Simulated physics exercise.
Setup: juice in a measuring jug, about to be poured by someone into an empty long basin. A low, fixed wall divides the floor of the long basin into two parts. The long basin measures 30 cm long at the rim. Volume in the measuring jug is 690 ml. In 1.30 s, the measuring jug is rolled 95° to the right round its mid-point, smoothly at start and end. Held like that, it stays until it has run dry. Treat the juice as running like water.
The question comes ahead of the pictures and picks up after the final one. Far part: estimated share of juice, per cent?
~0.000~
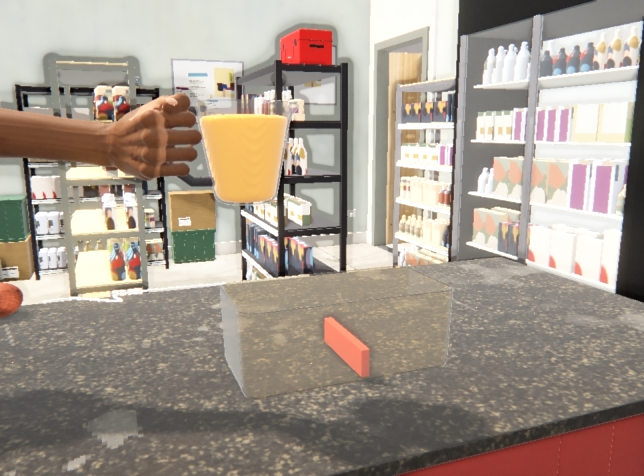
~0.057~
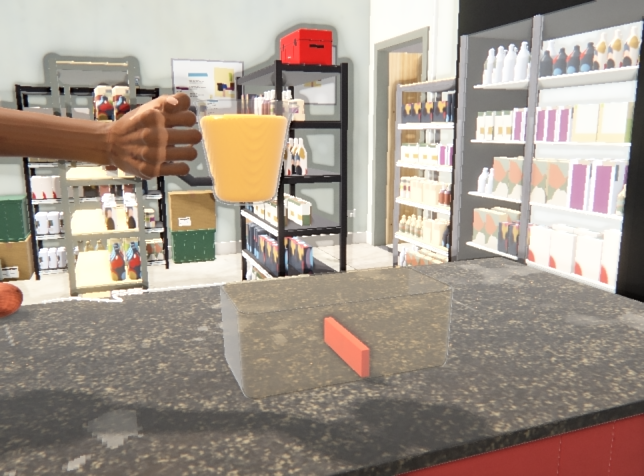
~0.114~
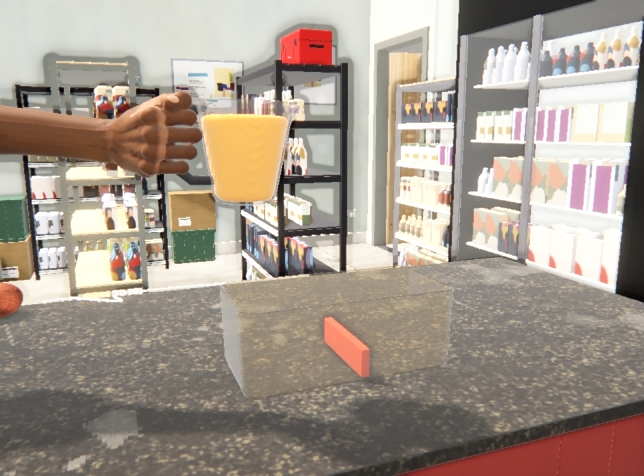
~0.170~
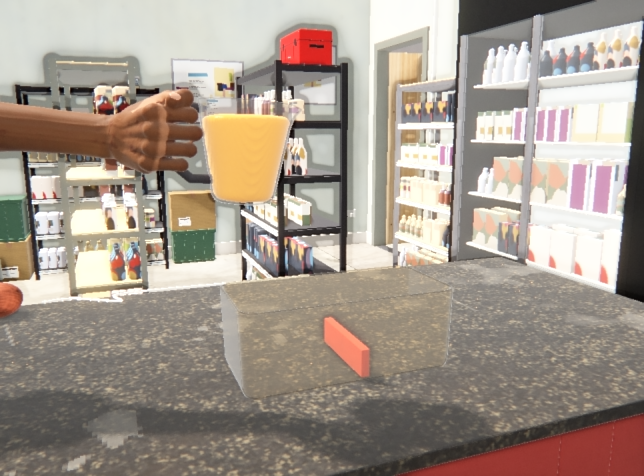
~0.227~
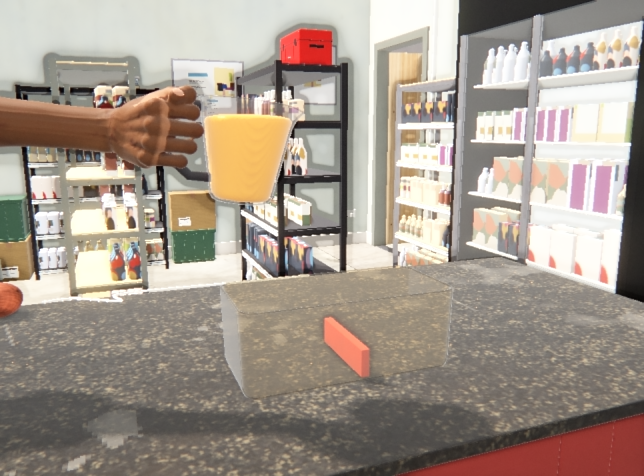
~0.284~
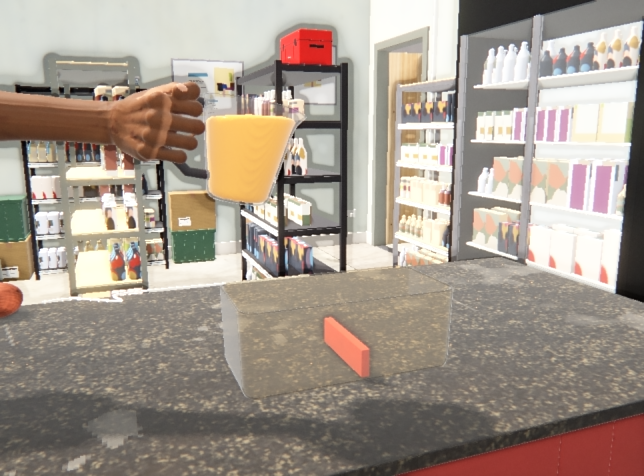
86 per cent.
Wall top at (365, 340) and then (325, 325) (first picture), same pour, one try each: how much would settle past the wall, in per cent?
Roughly 45 per cent, then 95 per cent.
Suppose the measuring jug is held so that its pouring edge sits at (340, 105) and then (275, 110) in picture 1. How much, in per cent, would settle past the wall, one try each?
It comes to 90 per cent, and then 35 per cent.
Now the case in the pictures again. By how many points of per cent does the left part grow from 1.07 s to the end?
About 12 percent.
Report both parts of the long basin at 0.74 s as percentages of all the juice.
Lab note: Left near 0 %, right near 3.
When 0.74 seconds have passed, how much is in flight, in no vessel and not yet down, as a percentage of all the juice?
Around 18 percent.
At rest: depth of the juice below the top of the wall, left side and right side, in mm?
Measured: Left around 36 mm, right around 6 mm.
By 0.74 s the tilt is 58° and 78 per cent is still to pour, 0 is left of the wall and 3 right of it.
By 1.07 s the tilt is 88° and 29 per cent is still to pour, 2 is left of the wall and 45 right of it.
By 1.42 s the tilt is 95° and 2 per cent is still to pour, 9 is left of the wall and 84 right of it.
By 1.80 s the tilt is 95° and 0 per cent is still to pour, 13 is left of the wall and 86 right of it.
At rest 13 per cent lies left of the wall, 86 right of it and 1 outside.
